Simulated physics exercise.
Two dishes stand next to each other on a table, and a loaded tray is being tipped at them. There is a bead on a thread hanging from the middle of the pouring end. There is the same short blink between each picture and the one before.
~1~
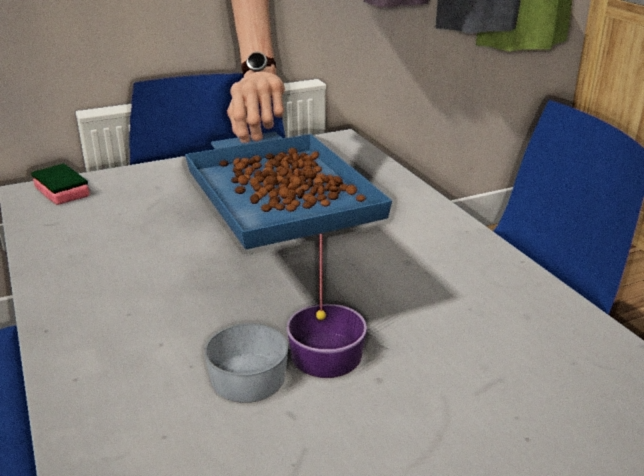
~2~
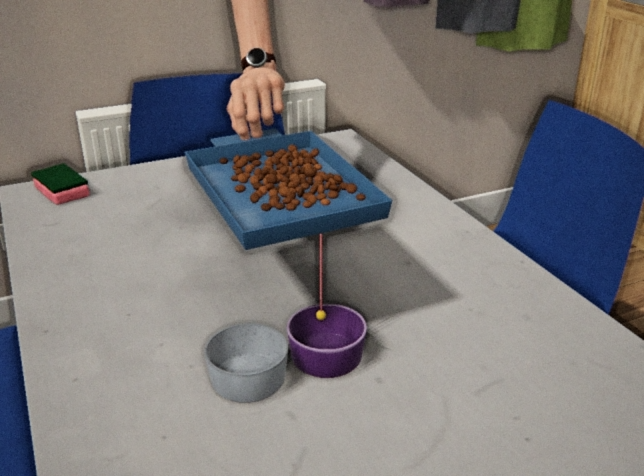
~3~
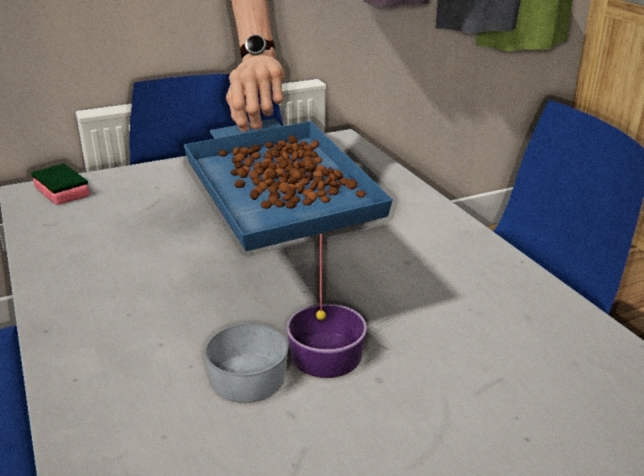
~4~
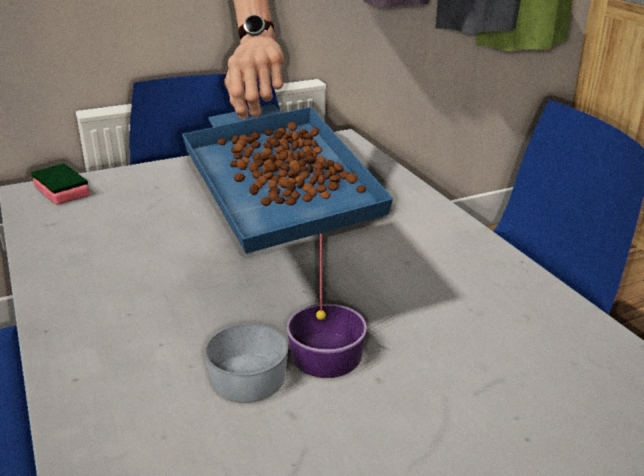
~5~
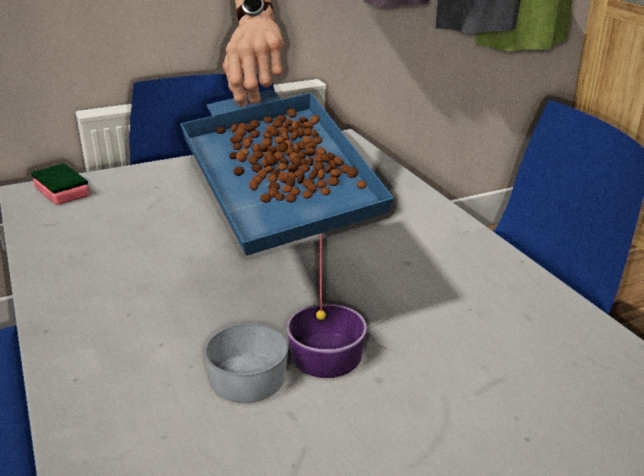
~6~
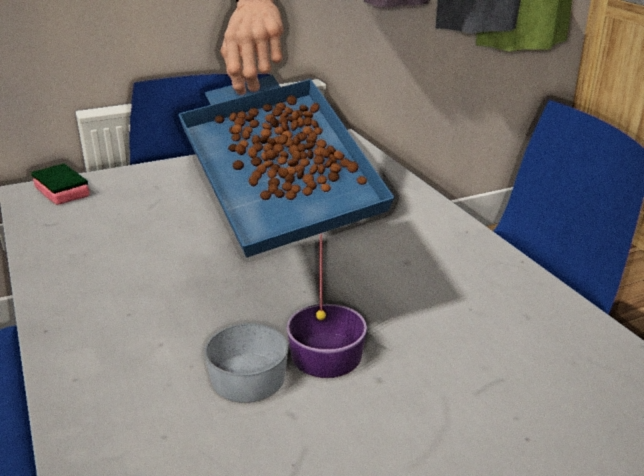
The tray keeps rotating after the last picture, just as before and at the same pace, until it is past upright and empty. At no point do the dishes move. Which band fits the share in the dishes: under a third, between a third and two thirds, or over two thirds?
Third to two thirds.
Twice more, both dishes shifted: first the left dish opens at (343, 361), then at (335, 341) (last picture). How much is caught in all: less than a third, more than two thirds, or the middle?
Where the dishes stand first, under a third; where they stand second, under a third.
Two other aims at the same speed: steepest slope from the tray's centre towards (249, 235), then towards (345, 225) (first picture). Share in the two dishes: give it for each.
Shares, approx.: 90 %, then 10 %.
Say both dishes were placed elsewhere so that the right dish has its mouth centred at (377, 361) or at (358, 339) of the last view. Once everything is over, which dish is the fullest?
Position 1 - the dish to the left; position 2 - the dish to the left.
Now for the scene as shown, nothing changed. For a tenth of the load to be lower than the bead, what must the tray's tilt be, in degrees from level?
Near 75 degrees.
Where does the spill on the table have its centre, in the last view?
The centre sits close to (312, 416).
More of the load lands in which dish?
Fuller at the end: The leftward dish.
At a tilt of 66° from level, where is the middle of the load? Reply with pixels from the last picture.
The middle of the load sits near (280, 229).
Just after the last frame, tray tipped steeply; almost all on the tray; about a tenth in the air.
A moment on, tray tipped past a quarter turn; roughly a third on the tray; roughly a quarter in the left dish; just a few in the right dish; roughly a third outside both; roughly a quarter in the air.
Further on, tray tipped past a quarter turn; roughly half in the left dish; just a few in the right dish; roughly half outside both.
When it is over, tray tipped past a quarter turn; roughly half in the left dish; just a few in the right dish; roughly half outside both.
